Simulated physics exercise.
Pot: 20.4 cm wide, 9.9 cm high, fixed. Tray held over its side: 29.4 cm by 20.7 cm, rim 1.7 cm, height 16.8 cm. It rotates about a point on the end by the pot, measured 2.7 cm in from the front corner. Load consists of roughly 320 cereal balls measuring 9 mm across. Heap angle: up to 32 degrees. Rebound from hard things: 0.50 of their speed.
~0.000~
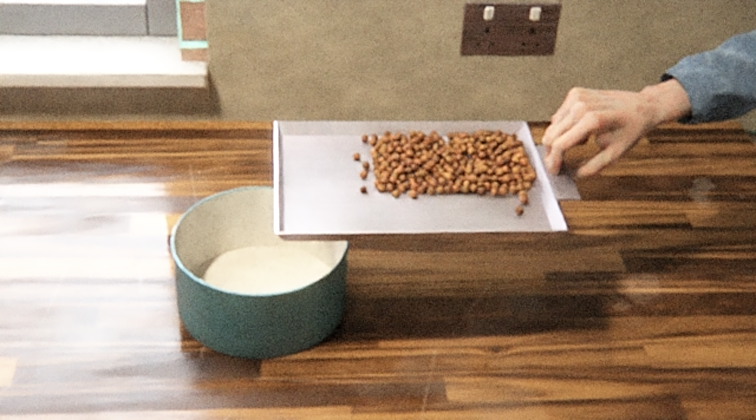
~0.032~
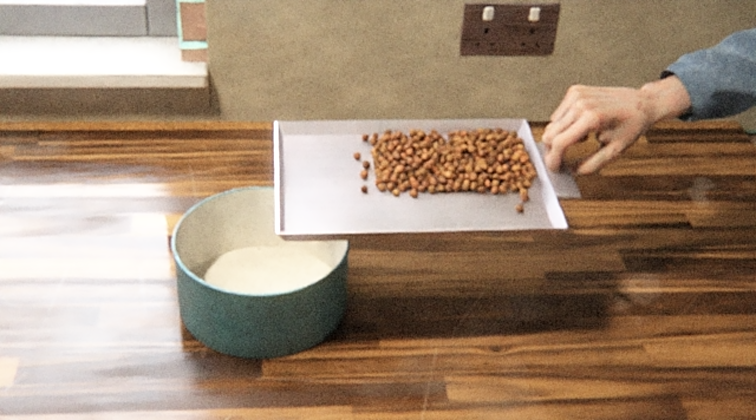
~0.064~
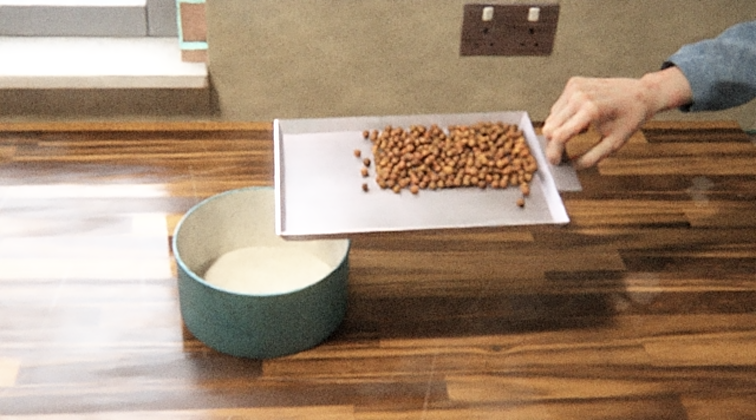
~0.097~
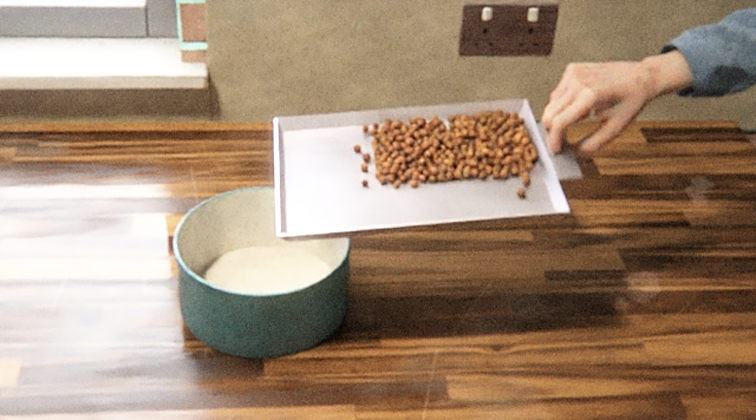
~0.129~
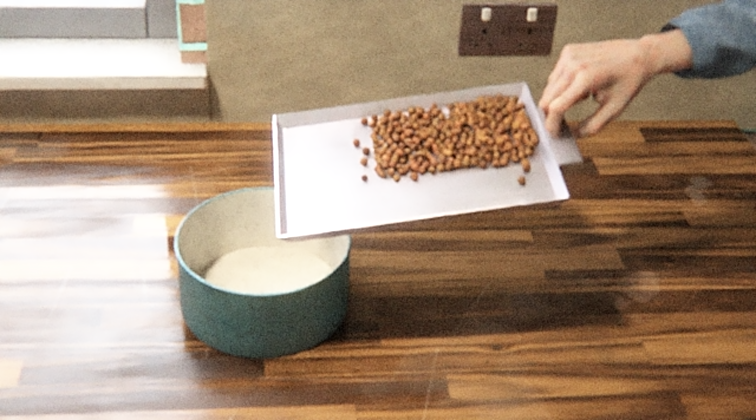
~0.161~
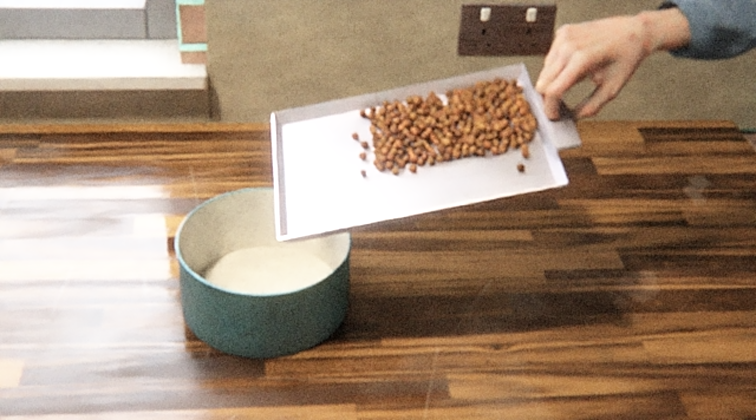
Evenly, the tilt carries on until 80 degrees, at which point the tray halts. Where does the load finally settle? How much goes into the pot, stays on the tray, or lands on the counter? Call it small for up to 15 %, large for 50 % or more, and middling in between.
Pot - middling, left on the tray - small, counter - large.
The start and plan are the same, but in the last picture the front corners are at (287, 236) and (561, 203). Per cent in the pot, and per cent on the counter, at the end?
In the pot: 0 per cent; on the counter: 100 per cent.
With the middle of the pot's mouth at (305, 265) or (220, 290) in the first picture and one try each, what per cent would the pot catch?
About 30 and 100 per cent.
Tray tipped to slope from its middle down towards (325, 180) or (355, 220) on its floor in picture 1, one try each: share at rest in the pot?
Roughly 65 % for the first direction, roughly 0 % for the second.
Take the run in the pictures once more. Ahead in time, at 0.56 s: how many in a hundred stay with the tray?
Roughly 100 per cent.
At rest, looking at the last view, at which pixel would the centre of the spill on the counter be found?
(130, 411).
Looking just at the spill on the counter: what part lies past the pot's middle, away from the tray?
About 90 %.
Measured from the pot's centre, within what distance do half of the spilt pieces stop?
Roughly 26 centimetres.
After 0.40 s, tilt 47 degrees; the tray holds 100 %, the pot 0 %.
After 0.56 s, tilt 70 degrees; the tray holds 100 %, the pot 0 %.
Then, at 0.84 s, tilt 80 degrees; the tray holds 0 %, the pot 30 %.
In the end, at 1.6 s, pot 30 %, tray 0 %, counter 70 %.
